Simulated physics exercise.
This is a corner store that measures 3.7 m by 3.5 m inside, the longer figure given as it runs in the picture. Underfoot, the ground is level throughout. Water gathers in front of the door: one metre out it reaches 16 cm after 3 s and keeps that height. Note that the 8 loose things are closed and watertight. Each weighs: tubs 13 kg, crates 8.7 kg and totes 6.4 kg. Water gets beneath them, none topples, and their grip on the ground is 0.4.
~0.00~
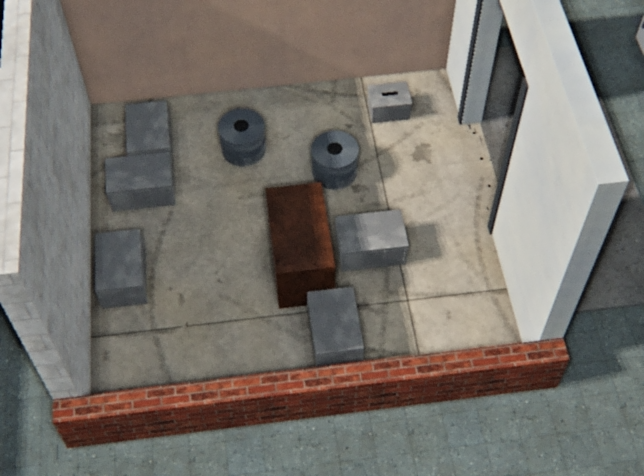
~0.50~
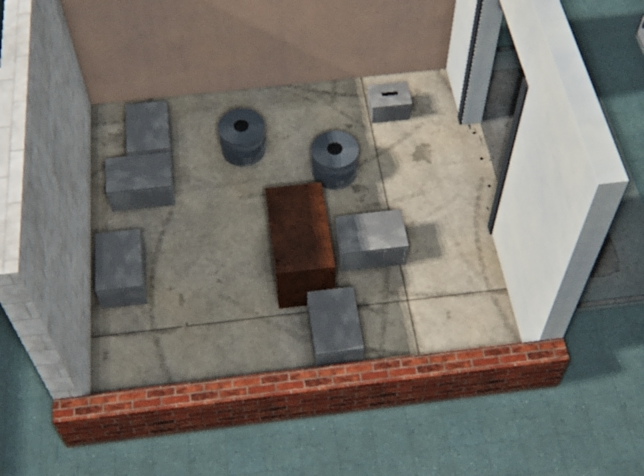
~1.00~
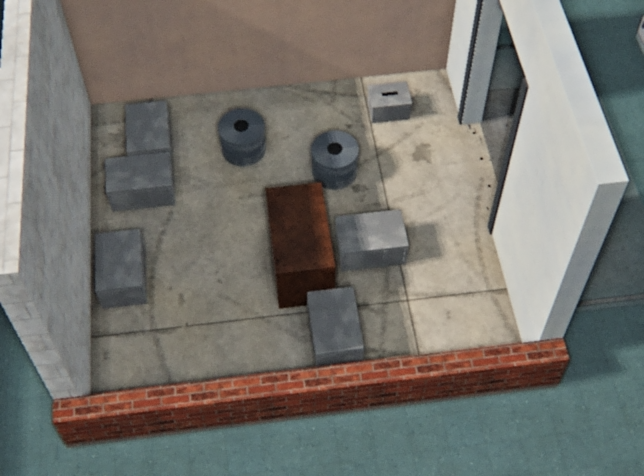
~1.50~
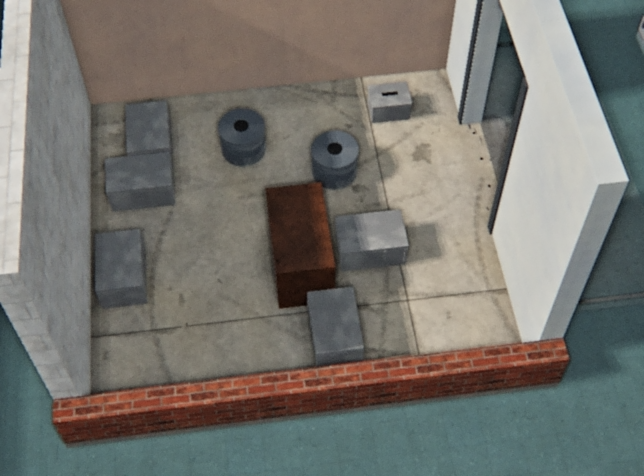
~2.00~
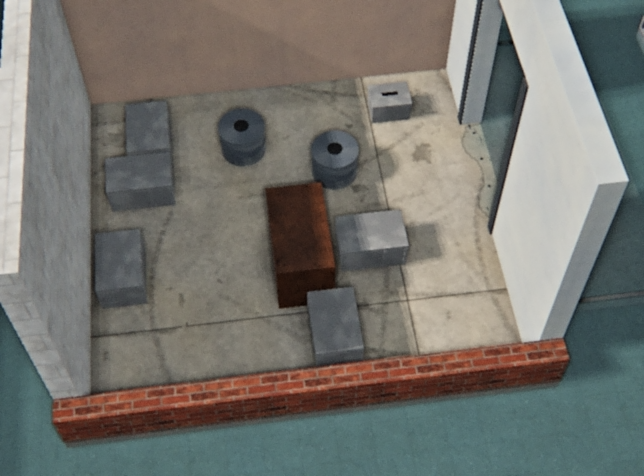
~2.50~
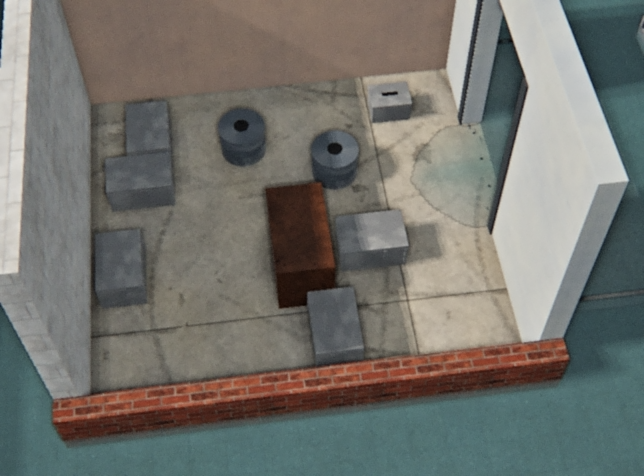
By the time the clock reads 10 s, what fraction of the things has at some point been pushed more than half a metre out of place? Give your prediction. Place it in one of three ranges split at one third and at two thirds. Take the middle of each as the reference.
The fraction is high.
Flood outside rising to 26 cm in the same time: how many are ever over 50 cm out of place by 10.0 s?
Result: 8.
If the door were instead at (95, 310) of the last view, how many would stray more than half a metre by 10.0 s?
Then the count would be 2.
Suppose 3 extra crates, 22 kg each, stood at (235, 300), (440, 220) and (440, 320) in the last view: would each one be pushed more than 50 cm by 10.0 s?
In the same order as the question: Not as far, farther, not as far.
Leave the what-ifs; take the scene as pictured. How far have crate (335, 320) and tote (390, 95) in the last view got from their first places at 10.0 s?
The first is 100 cm from its start, the second 40 cm.
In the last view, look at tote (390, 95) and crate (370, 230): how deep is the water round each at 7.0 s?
Depth approx. 4 cm / 6 cm.
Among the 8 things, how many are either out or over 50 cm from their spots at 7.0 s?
The answer is 2.
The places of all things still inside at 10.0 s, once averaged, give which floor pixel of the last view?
That lands at roughly (234, 236).
After 3.5 s 0 of 8 are over 50 cm from their spots; 0 afloat.
After 4.5 s 0 of 8 are over 50 cm from their spots; 0 afloat.
After 7.0 s 2 of 8 are over 50 cm from their spots; 3 afloat.
After 10.0 s 7 of 8 are over 50 cm from their spots, and 7 have been at some point; 6 afloat.
